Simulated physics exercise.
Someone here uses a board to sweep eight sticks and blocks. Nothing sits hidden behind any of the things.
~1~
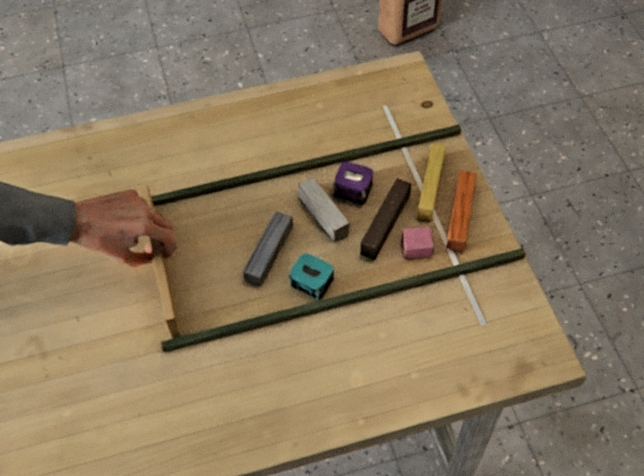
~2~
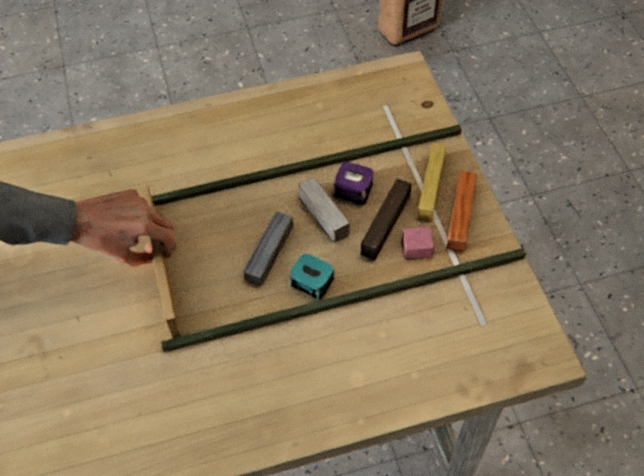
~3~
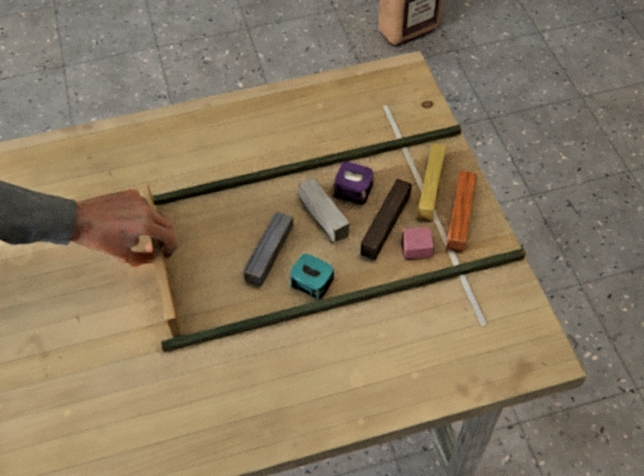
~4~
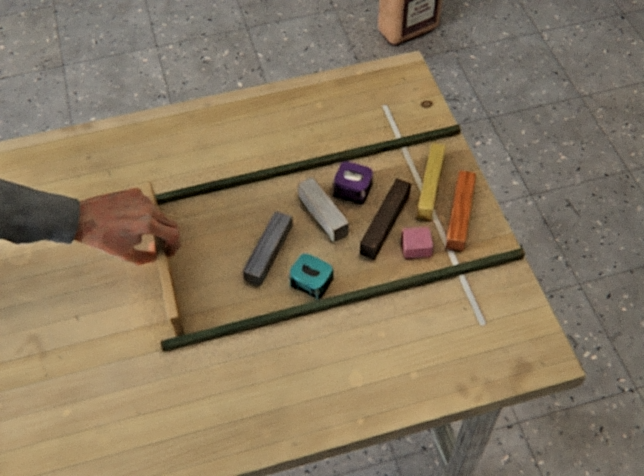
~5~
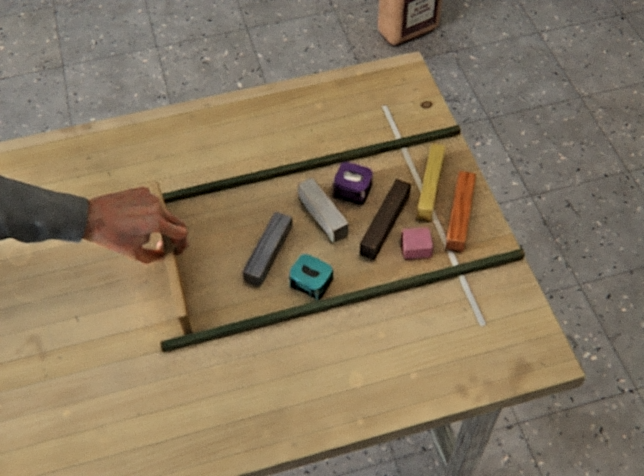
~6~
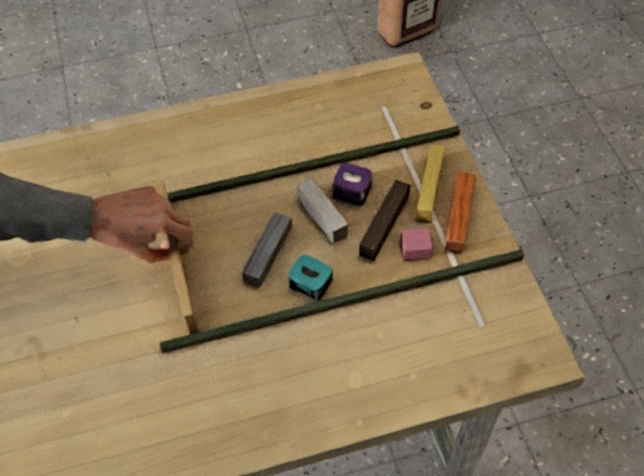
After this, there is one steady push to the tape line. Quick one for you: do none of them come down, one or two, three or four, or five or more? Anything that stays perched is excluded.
Expect a tiny handful, one or two, to go down.
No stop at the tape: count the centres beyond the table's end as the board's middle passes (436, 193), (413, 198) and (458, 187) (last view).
Going through the three places, I get 2, 0 and 5.
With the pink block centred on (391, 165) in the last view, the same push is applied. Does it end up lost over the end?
From that start it falls away.
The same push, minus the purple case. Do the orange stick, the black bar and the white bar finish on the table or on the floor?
Taking them one by one, the orange stick drops away, the black bar holds its spot and the white bar holds its spot.
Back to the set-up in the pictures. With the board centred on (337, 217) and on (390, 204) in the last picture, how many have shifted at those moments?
5 and 8.
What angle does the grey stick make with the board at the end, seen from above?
About 0° out of line.
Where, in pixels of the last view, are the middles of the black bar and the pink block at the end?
About (475, 192), and the other about (495, 239).
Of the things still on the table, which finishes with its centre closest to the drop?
It's the purple case.
Early on, none off yet; orange stick at rest near (461, 211); yellow bar at rest near (431, 182); pink block at rest near (416, 244).
A while later, none off yet; orange stick at rest near (461, 211); yellow bar moving near (435, 182); pink block moving near (421, 245).
Finally, the number that fall off is one or two; lost, yellow bar and orange stick.
